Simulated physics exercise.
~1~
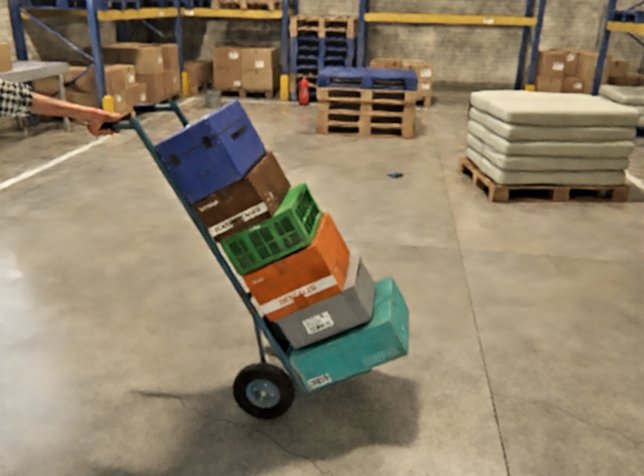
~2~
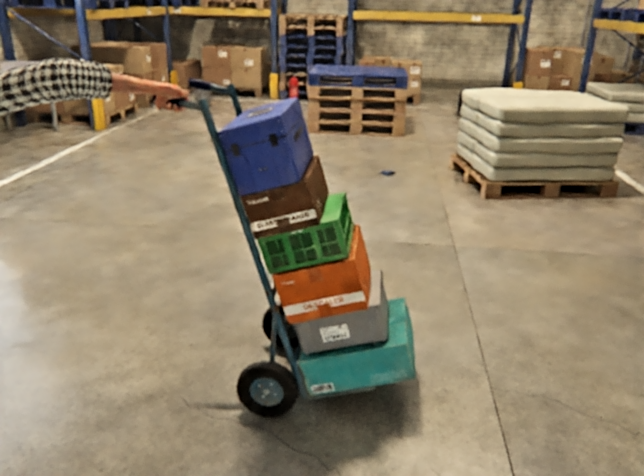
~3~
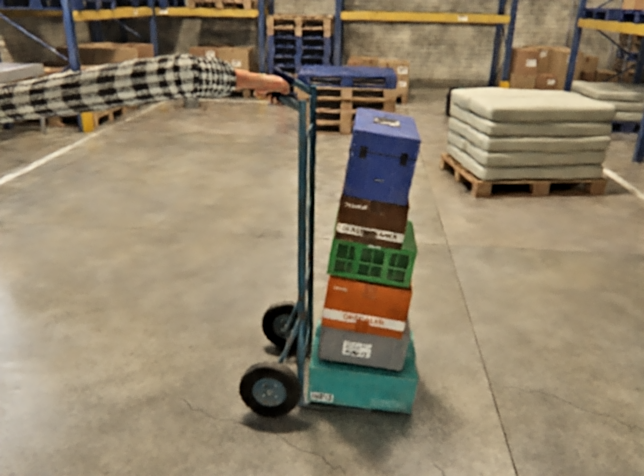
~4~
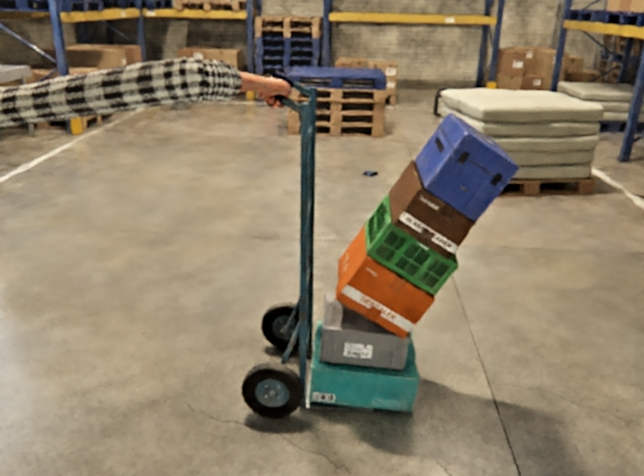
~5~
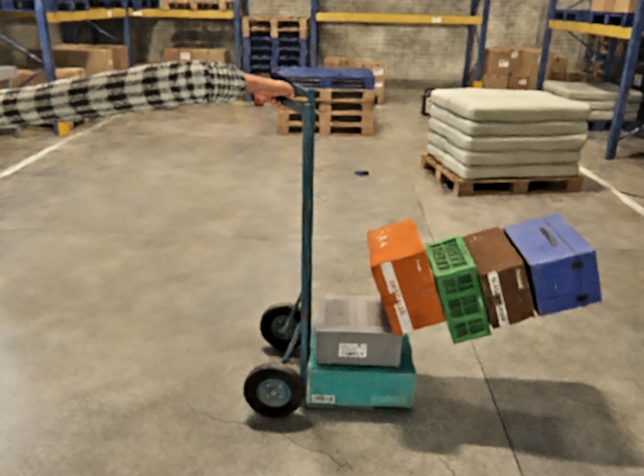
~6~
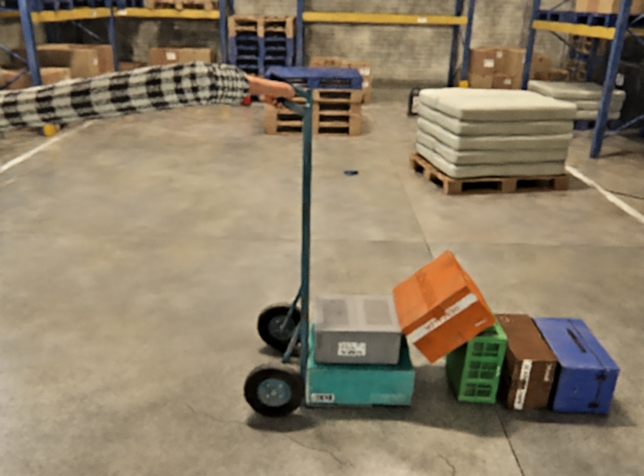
A hand swings a loaded sack truck upright, and the top four containers topple off rightward.
